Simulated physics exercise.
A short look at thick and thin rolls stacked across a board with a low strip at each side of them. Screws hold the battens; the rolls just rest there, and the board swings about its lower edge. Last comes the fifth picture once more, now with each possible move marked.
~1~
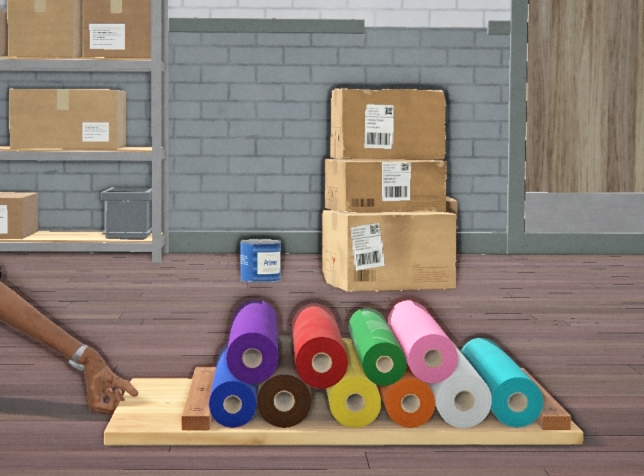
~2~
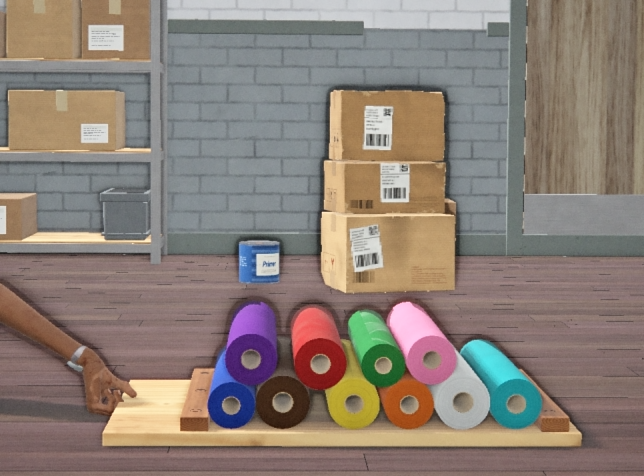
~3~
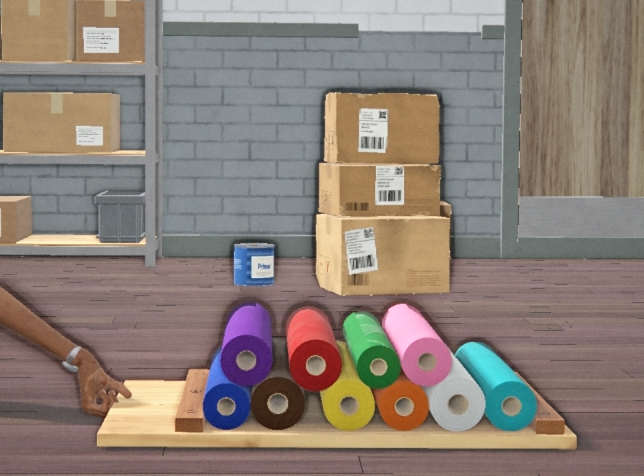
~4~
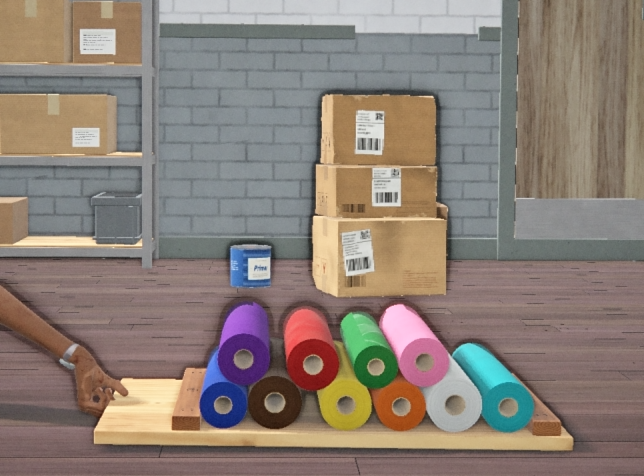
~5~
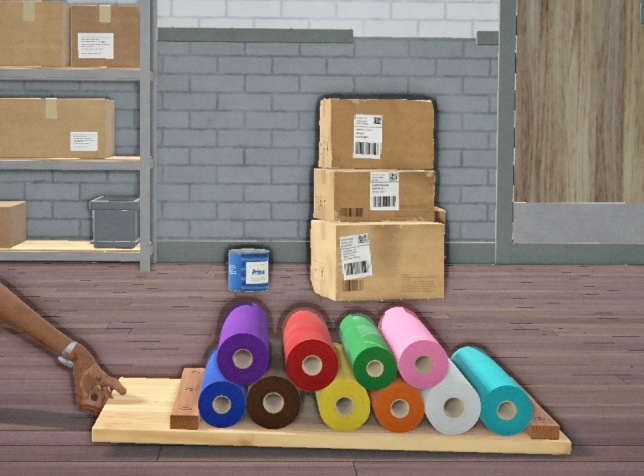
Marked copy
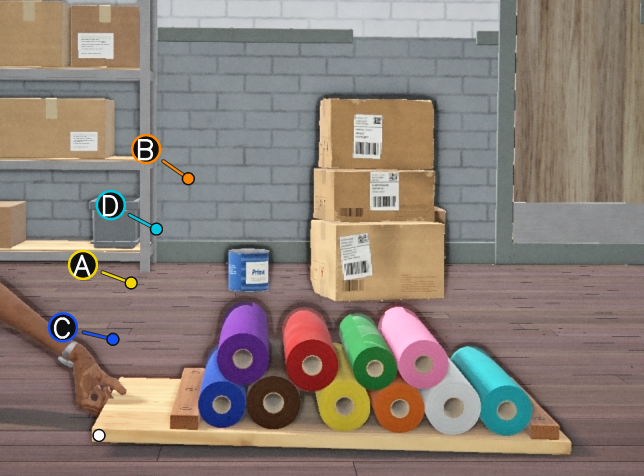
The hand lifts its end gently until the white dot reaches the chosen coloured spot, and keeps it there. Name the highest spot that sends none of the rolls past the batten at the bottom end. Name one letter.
It can be raised to D.
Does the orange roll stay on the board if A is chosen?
Yes, with A.
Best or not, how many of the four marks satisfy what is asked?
Three of the four.
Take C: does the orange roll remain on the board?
Yes.
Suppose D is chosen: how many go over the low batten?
With D, none.
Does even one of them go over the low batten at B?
Yes.
On the marked copy, A at (131, 283); B at (188, 179); C at (113, 339); D at (156, 229); the white dot at (99, 435).
With D. Early on, board at 16°.
Further on, board at 28°.
At the end, board at 28°, none over the low batten.
As for the rest, A none over the low batten; B three over the low batten (red, pink, green); C none over the low batten.
